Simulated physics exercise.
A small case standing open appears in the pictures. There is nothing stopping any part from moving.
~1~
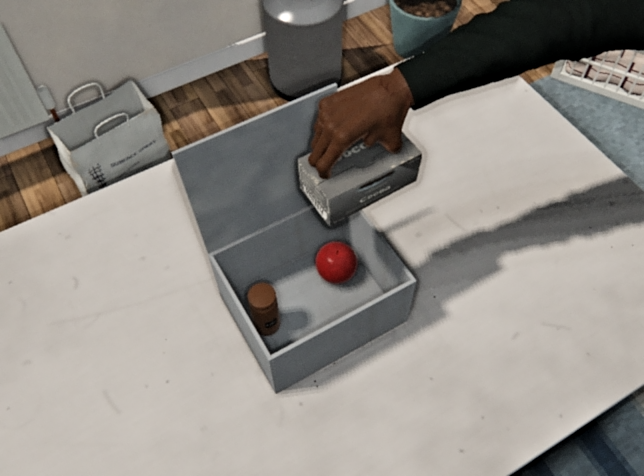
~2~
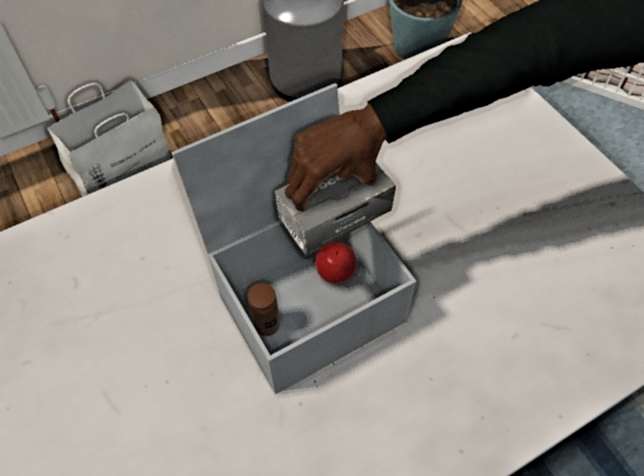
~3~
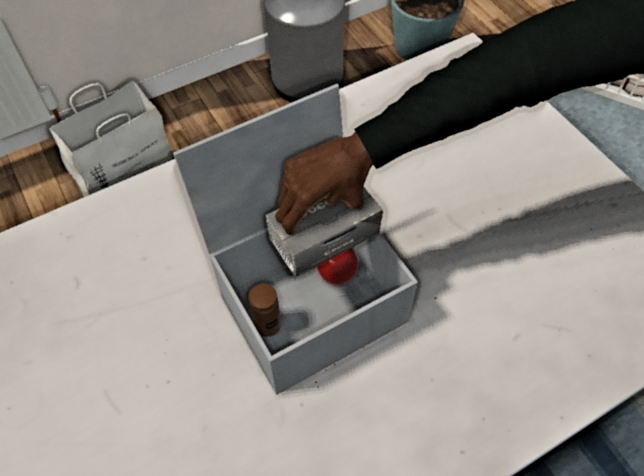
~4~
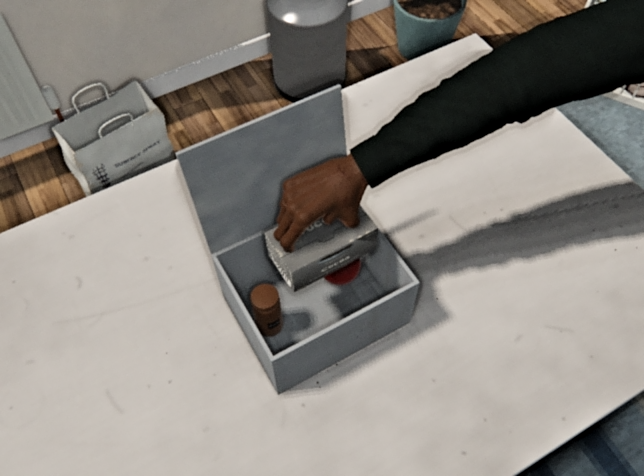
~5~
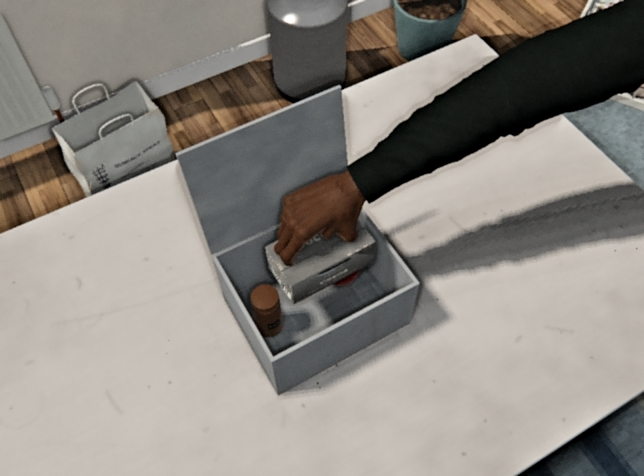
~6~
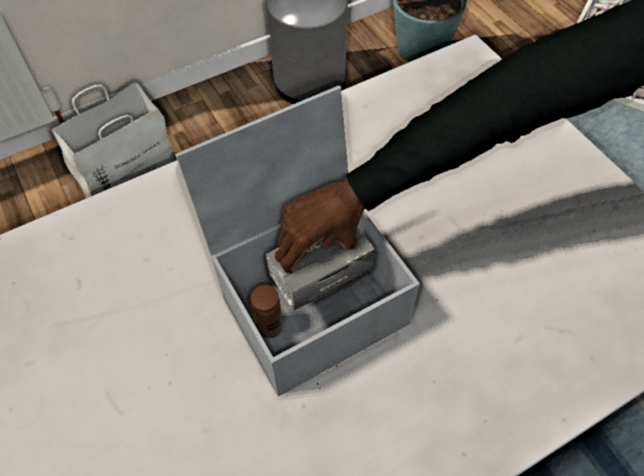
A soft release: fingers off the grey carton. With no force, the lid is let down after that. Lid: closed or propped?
Closed.
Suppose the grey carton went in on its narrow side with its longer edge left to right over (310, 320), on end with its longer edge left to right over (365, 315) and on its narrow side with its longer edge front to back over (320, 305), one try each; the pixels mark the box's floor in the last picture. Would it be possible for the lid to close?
Going through the three tries, the lid settles all the way, then hangs open, then settles all the way.
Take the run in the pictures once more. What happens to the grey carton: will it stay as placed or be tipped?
Observation: The grey carton tilts over.
Then, 0.40 s on from there, grey carton on its side near (346, 300); brown shaker turned 5° from how it was put; red apple shifted a little.
Then, 1.50 s on from there, lid 66° above the rim; grey carton on its side near (350, 308); red apple shifted a little.
Then, 1.90 s on from there, lid 25° above the rim; grey carton on its side near (350, 308); red apple shifted a little.
In the end, lid shut; toppled in the box, grey carton; the other 2 unmoved. At the end, from the last picture's camera, grey carton near (350, 308).
